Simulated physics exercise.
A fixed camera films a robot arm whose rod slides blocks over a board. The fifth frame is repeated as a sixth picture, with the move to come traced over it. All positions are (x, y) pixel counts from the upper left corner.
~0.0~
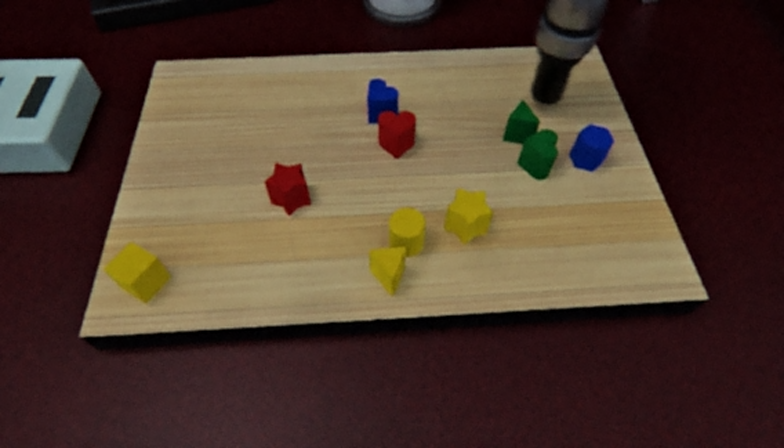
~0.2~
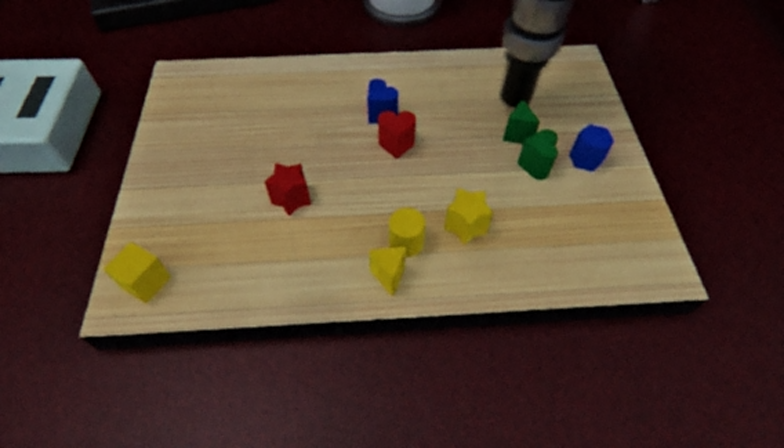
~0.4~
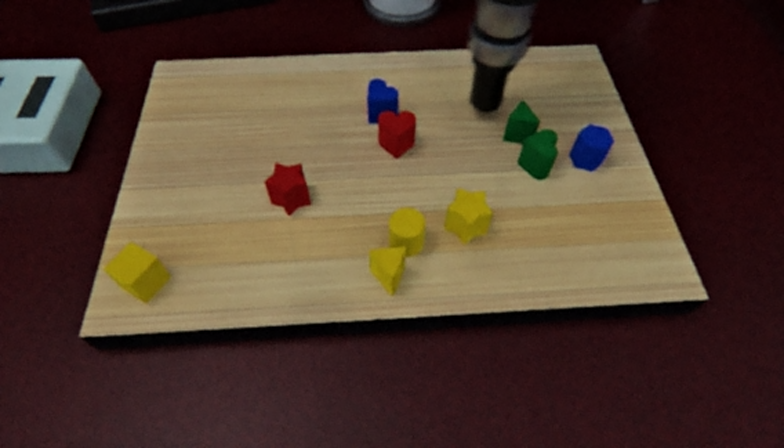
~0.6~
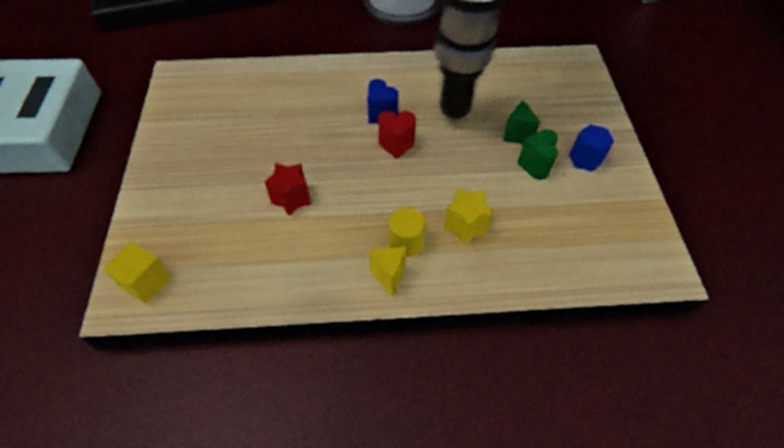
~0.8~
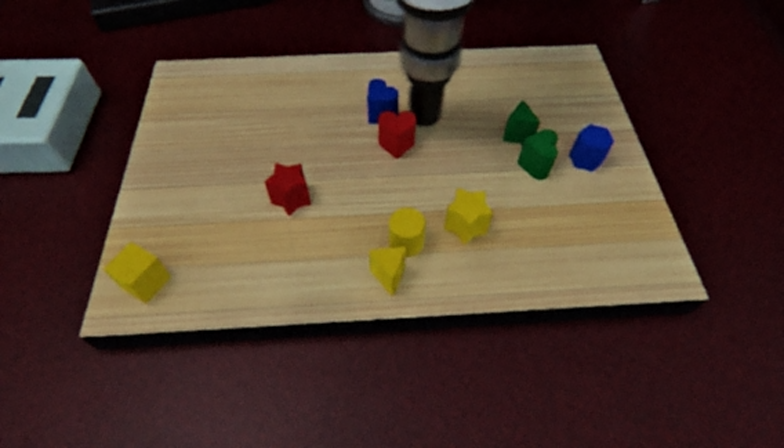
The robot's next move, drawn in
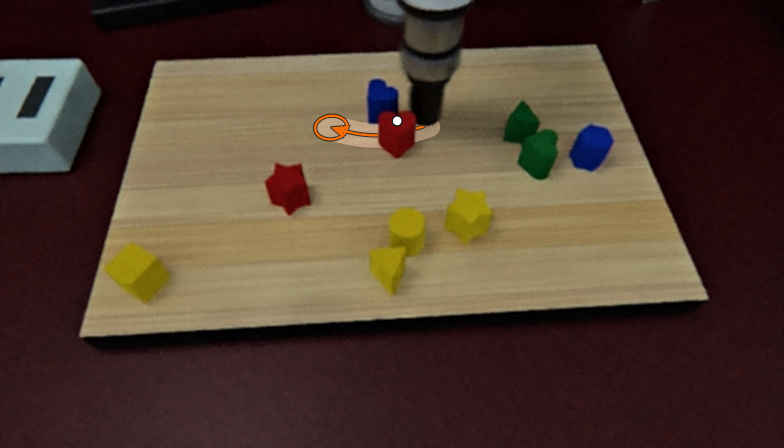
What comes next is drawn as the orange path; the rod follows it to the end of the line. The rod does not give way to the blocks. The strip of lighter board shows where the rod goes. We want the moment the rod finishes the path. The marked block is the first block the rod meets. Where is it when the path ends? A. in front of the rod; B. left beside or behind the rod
Choice B: Left beside or behind the rod.
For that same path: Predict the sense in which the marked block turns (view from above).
Counterclockwise rotation.
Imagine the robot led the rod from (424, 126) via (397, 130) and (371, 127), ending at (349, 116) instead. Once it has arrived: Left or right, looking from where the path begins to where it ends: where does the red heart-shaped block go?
Pushed left.
The line goes from (424, 126) via (394, 134) and (362, 134), ending at (331, 127); the dot is on the red heart-shaped block.
On the path given first. One third of the way, rod at (393, 123); blue heart-shaped block at (376, 89), turned 15° clockwise; red heart-shaped block at (373, 133), turned 25° anticlockwise.
Two thirds of the way, rod at (360, 124); blue heart-shaped block at (362, 86), turned 75° clockwise; red heart-shaped block at (359, 138), turned 70° anticlockwise.
At the end, rod at (330, 117); blue heart-shaped block at (360, 85), turned 85° clockwise; red heart-shaped block at (359, 138), turned 70° anticlockwise.
